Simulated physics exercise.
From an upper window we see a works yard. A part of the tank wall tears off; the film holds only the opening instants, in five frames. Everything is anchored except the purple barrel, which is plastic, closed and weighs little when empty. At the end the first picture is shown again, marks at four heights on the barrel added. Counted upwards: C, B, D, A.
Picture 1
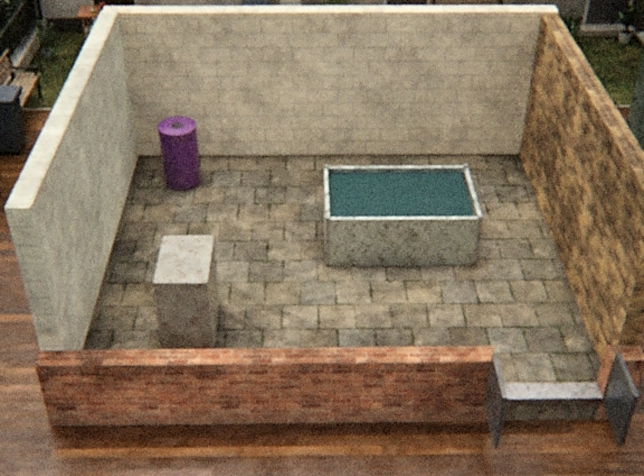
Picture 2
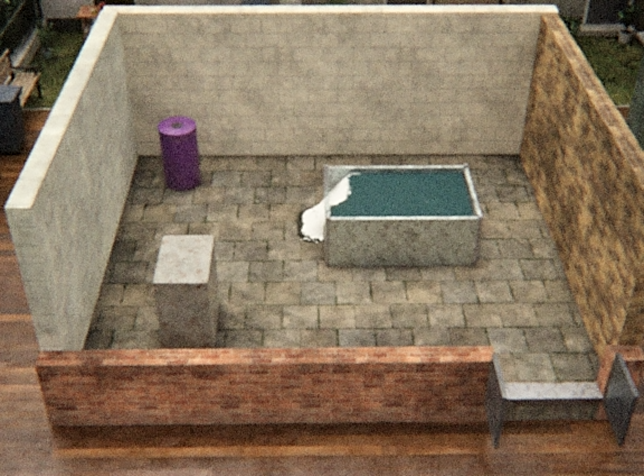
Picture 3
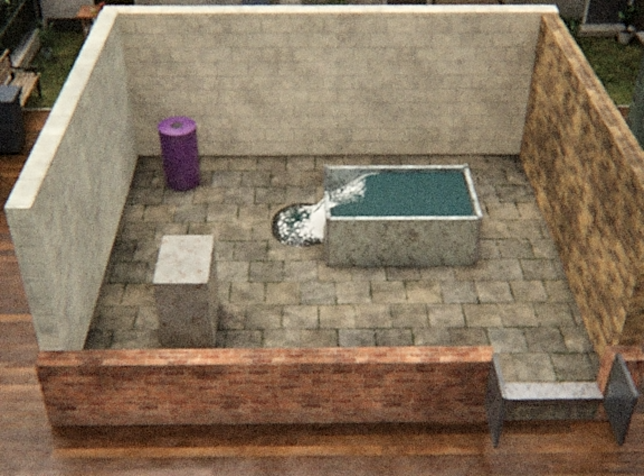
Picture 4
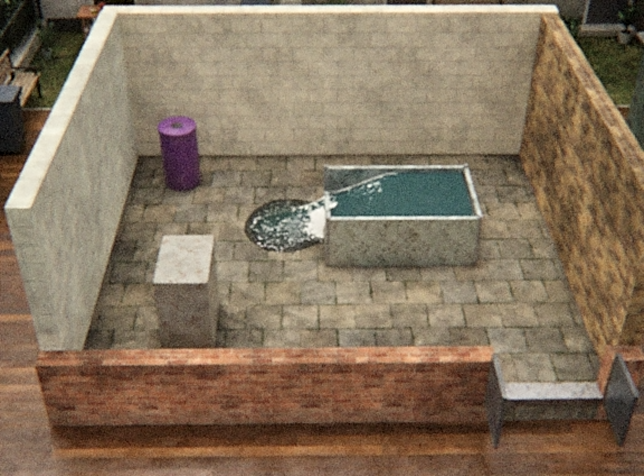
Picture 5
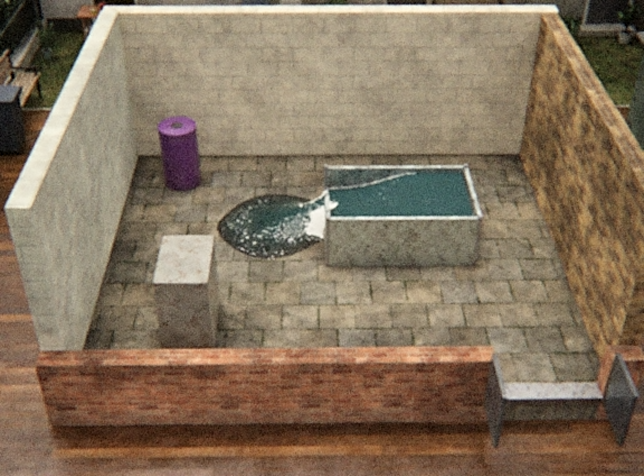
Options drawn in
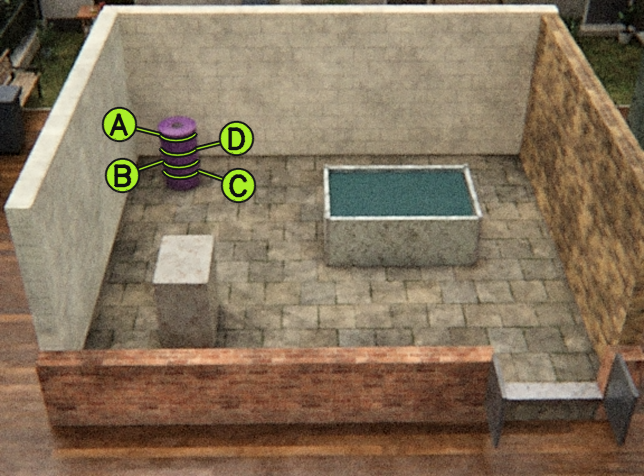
We see a walled yard with a purple barrel, a pale block and a full tank; water pours over the tank's left side and spreads leftward across the paving in a widening pool, while the barrel and block stay still.
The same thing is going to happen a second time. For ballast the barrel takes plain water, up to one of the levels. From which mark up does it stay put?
The answer is mark C.
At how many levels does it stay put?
All of them.
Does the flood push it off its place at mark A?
No.
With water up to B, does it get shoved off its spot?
No, not at all.
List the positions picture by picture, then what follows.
Lid of the purple barrel at (177, 125); tank full, its middle at (399, 196); open gate at (549, 349).
Water covers 1 % of the ground and is seen nearest the barrel at (311, 210).
Water covers 2 % of the ground and is seen nearest the barrel at (288, 208).
Water covers 4 % of the ground and is seen nearest the barrel at (266, 208).
Lid of the purple barrel at (177, 125); water covers 6 % of the ground and is seen nearest the barrel at (262, 198).
On the marked copy, A at (176, 140); B at (178, 167); C at (179, 177); D at (177, 155); from the bottom up C, B, D, A.
If A is chosen, it does not move.
If B is chosen, it does not move.
If C is chosen, it does not move.
If D is chosen, it does not move.
